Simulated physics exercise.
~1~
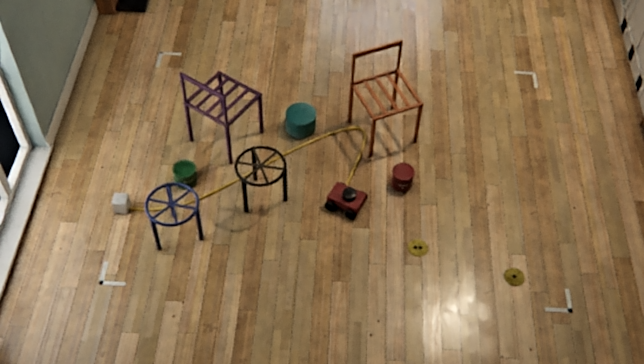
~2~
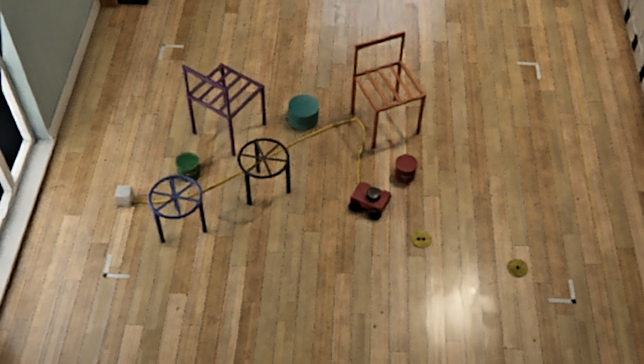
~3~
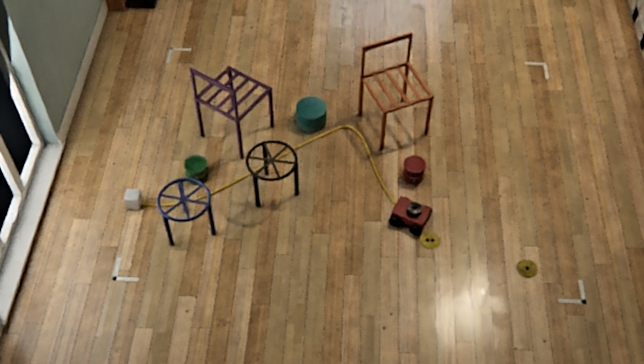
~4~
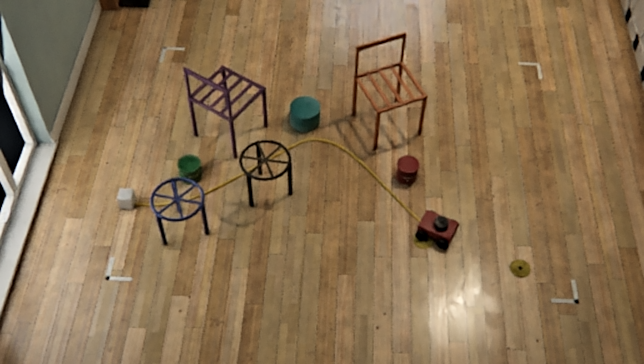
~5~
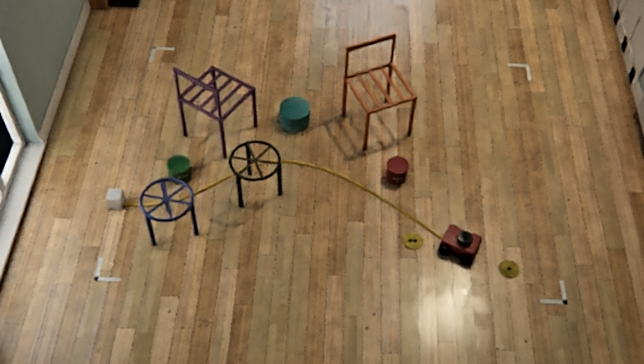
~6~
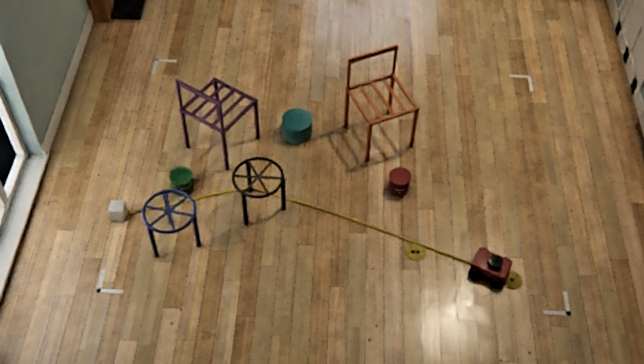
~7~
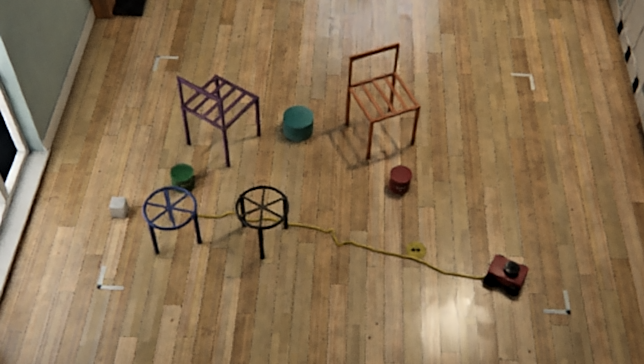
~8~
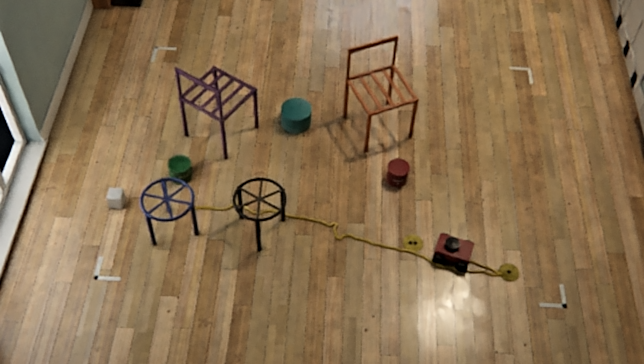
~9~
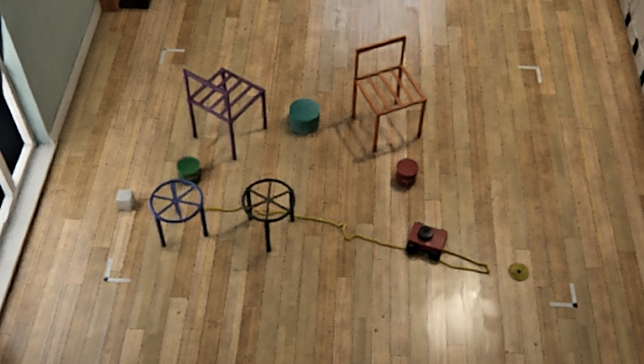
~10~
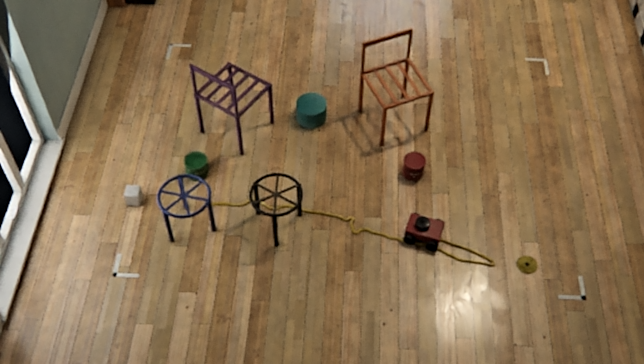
A wooden floor is seen from high above, with an orange chair and a purple chair standing toward the back, a teal tub between them, a green bin at left and a red bin at right. A blue stool and a black stool stand at left, and a yellow lead runs past them to a low red cart. The cart rolls right and toward the front, drawing the lead straight as it nears the farther yellow mark. The black stool shifts forward and the lead falls slack and wavy. The cart then turns back left and stops short of the marks, the lead looped behind it.
